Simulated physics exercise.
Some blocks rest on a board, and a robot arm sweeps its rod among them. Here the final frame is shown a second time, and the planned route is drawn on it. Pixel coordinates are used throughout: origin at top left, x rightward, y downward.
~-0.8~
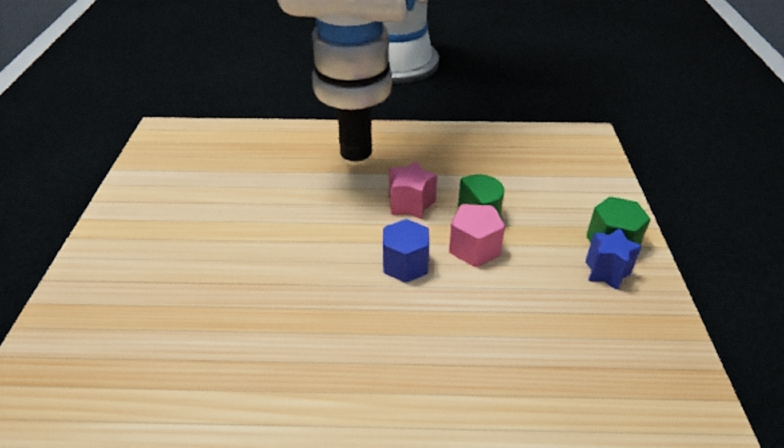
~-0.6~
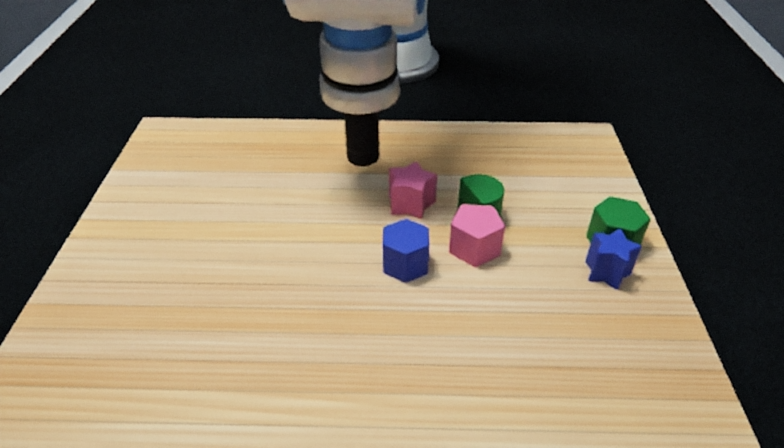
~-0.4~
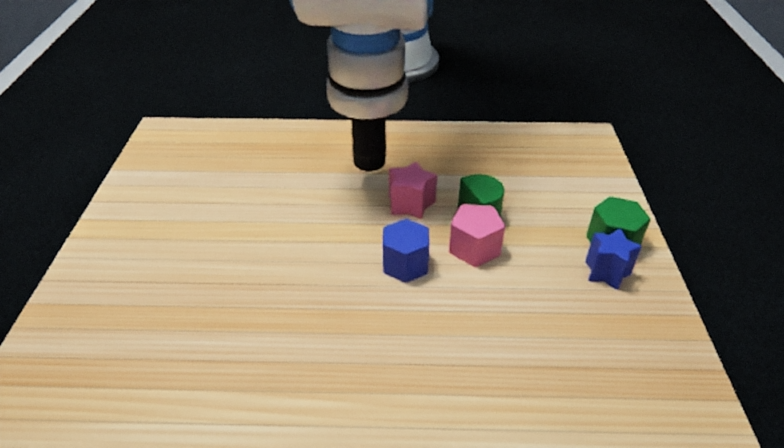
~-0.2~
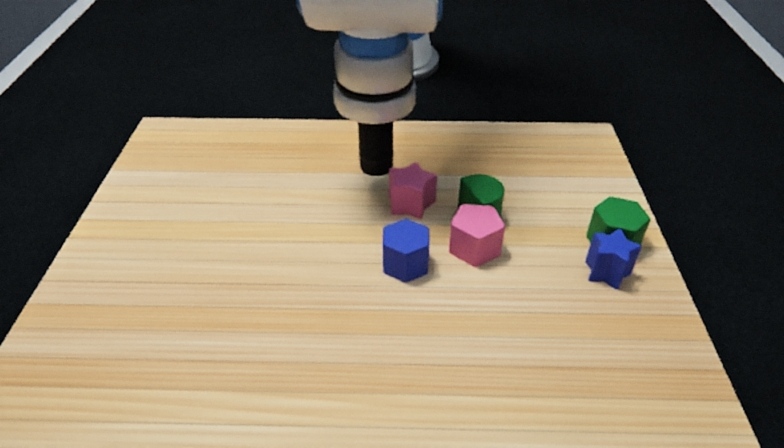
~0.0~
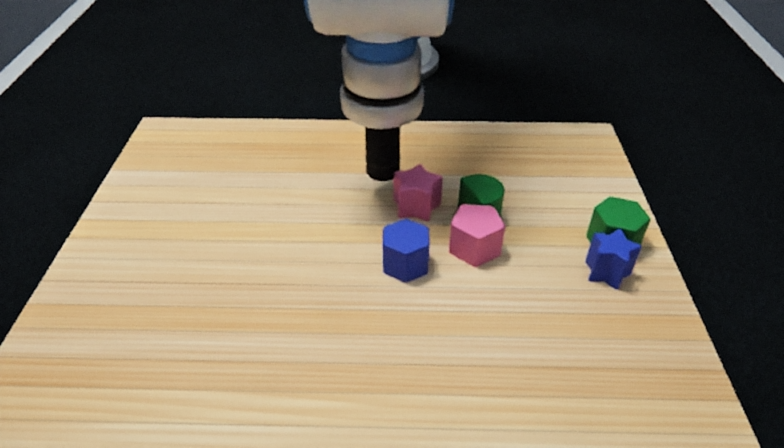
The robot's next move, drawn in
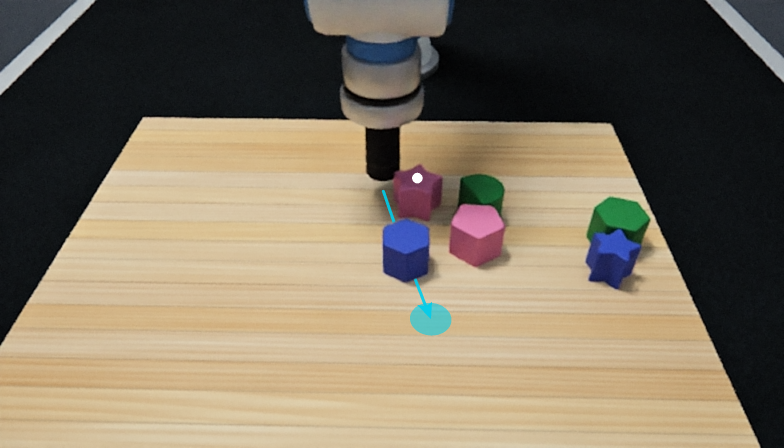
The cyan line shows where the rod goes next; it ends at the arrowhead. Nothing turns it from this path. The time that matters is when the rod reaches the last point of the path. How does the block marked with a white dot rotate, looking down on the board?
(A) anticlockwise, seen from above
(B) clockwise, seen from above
I'll go with A - anticlockwise, seen from above.
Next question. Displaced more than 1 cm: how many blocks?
Counting only shifts above 1 cm, I get two blocks.
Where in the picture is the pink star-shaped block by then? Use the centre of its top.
My estimate: (432, 192).
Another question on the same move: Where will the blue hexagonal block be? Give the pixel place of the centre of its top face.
It ends at (407, 322).
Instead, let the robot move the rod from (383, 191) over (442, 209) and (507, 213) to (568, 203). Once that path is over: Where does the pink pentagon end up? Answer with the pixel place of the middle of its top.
Somewhere near (502, 235).
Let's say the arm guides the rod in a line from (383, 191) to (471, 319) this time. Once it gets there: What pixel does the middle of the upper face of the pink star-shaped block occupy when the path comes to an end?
The top centre is at (447, 196).
The line goes straight from (383, 191) to (431, 319); the dot is on the pink star-shaped block.
What follows on the original path. One third of the way, rod at (397, 210); pink star-shaped block at (431, 191), turned 80° anticlockwise.
Two thirds of the way, rod at (413, 252); blue hexagonal block at (409, 274), turned 25° clockwise; pink star-shaped block at (432, 192), turned 85° anticlockwise.
At the end, rod at (432, 299); blue hexagonal block at (407, 322), turned 75° clockwise; pink star-shaped block at (432, 192), turned 85° anticlockwise; pink pentagon unmoved.
